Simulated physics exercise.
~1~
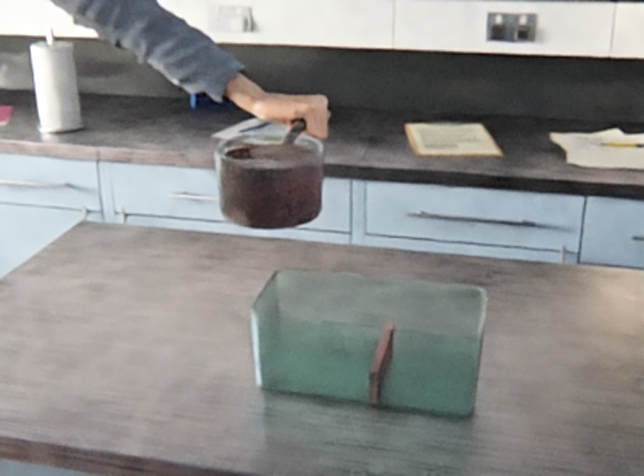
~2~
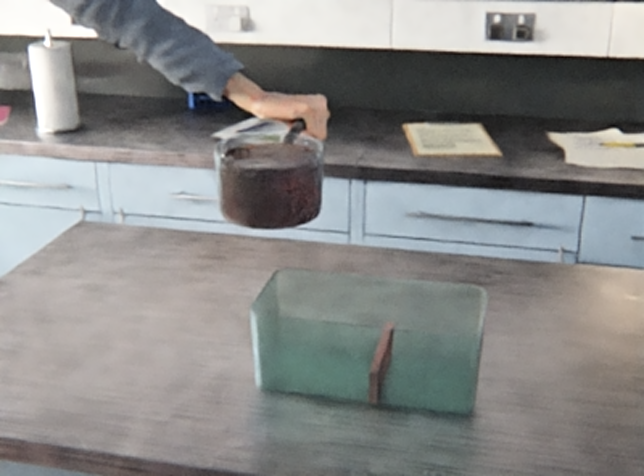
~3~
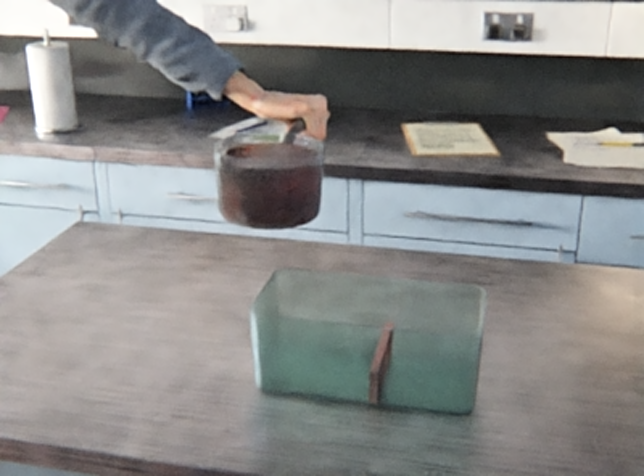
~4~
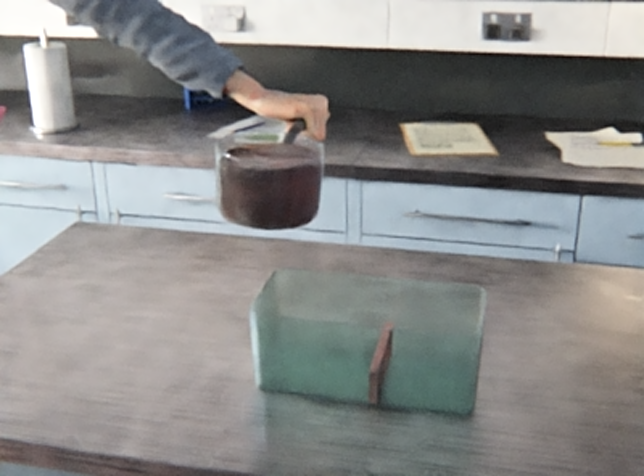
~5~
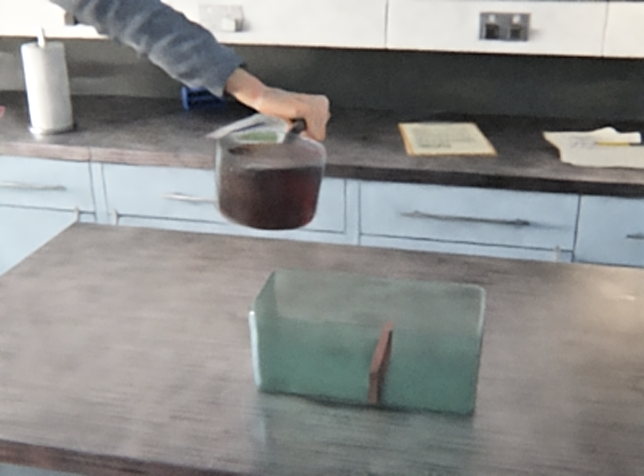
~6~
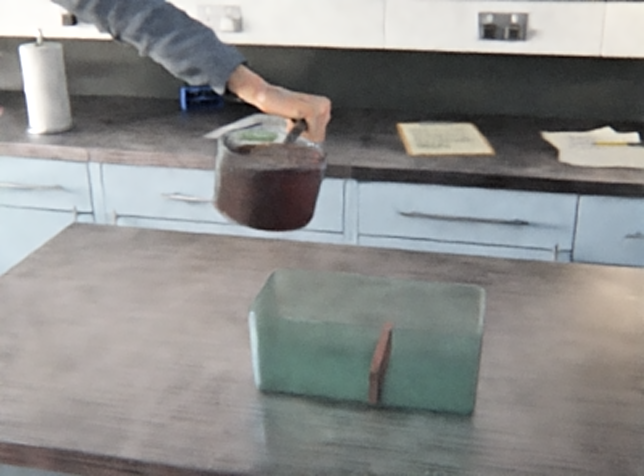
A saucepan of dark tea, held by a hand reaching in from the upper left, starts level and tilts slightly to the right above the left end of a greenish basin with a low brown wall across its floor.
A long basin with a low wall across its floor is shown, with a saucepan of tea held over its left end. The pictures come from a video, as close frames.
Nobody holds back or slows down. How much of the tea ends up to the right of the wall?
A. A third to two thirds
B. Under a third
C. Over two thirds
A, A third to two thirds.
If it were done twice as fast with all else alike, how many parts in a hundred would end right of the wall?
Around 35 percent.
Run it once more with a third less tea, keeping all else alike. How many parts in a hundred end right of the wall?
25 per cent.
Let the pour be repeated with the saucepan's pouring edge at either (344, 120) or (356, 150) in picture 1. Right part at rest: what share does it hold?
Near 80 in a hundred first, near 85 in a hundred second.
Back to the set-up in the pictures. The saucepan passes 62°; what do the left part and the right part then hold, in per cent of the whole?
You'd find 5 per cent on the left and 5 per cent on the right.
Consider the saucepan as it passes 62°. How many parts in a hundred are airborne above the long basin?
Airborne fraction: Approx. 25 %.
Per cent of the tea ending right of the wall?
Share approx. 55 %.
A moment on, the saucepan is tipped part way and 68 per cent is still to pour, 4 is left of the wall and 4 right of it.
Next, the saucepan is tipped on its side and 18 per cent is still to pour, 18 is left of the wall and 50 right of it.
Then the saucepan is tipped right over and 2 per cent is still to pour, 43 is left of the wall and 52 right of it.
Later the saucepan is tipped right over and 0 per cent is still to pour, 46 is left of the wall and 53 right of it.
At rest 46 per cent lies left of the wall, 53 right of it and 1 outside.
